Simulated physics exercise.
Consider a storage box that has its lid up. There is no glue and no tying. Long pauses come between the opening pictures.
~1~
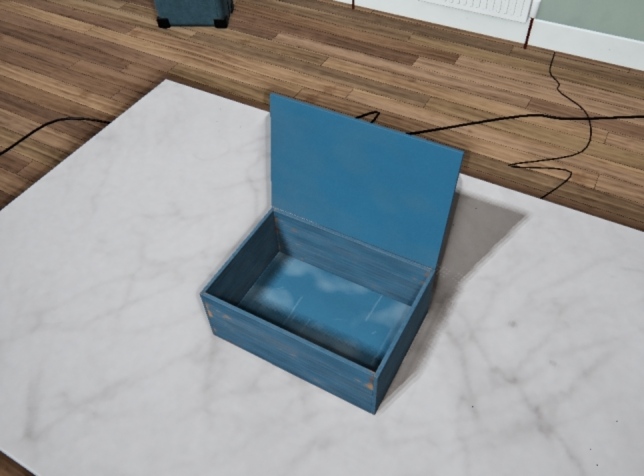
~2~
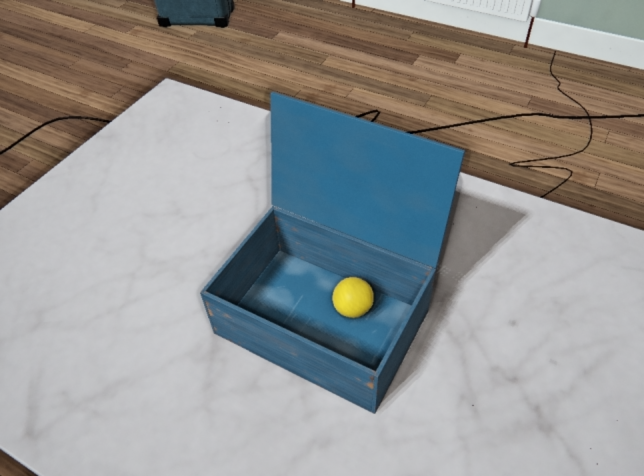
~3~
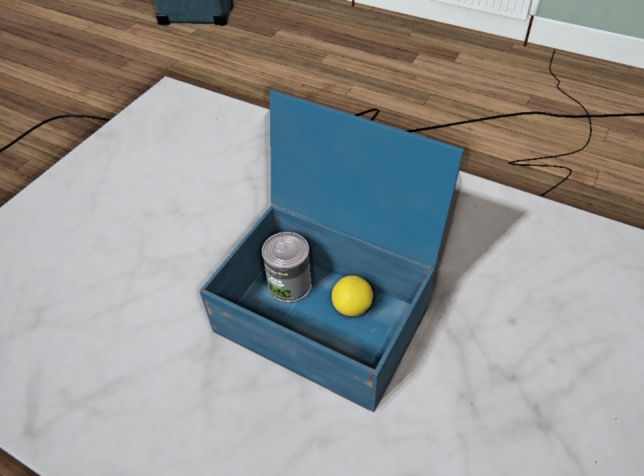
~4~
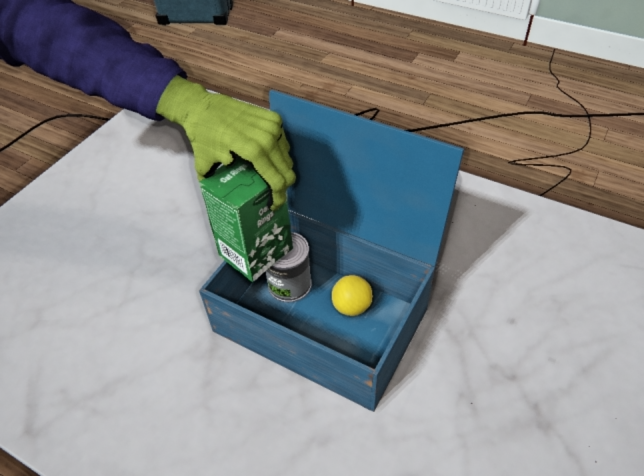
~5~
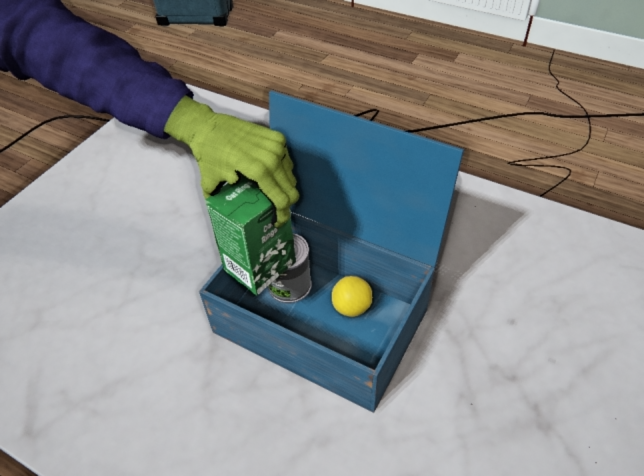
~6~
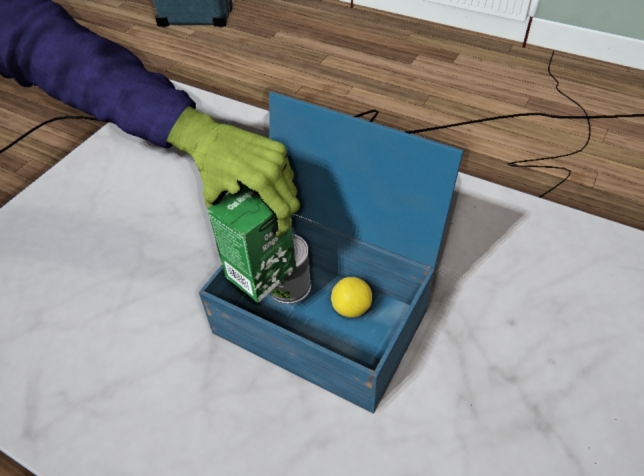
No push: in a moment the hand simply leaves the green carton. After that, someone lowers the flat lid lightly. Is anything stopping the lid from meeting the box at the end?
Yes, the lid is kept from closing.
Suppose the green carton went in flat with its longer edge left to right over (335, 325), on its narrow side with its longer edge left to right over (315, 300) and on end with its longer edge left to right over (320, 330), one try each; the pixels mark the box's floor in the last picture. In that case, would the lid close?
In the first case the lid comes down fully; in the second it comes down fully; in the third it stays propped open.
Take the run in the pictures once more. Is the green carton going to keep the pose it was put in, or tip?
After all that, it finishes out of line.
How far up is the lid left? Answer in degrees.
Some 30° above the rim.
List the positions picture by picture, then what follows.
In the first frame, the last thing is not in view yet.
In the second frame, the last thing is not in view yet.
In the third frame, the last thing is not in view yet; grey tin (288, 268).
The fourth frame shows on its way; green carton (249, 218); grey tin (288, 268).
The fifth frame shows on its way; green carton (254, 233).
The sixth frame shows in place under the hand; green carton (255, 241).
Then, 0.90 s past the last view, lid starting down; green carton rocked 52° from its first pose near (242, 272); grey tin displaced a little.
Then, 1.70 s past the last view, lid 50° above the rim; green carton rocked 51° from its first pose near (242, 273); grey tin displaced a little.
Then, 3.10 s past the last view, lid 28° above the rim; green carton rocked 51° from its first pose near (243, 272); grey tin displaced a little.
Finally, lid 28° above the rim; down or leaning hard in the box, green carton; the other 2 still in place. Final places as the last picture's camera would see them, green carton near (243, 273).
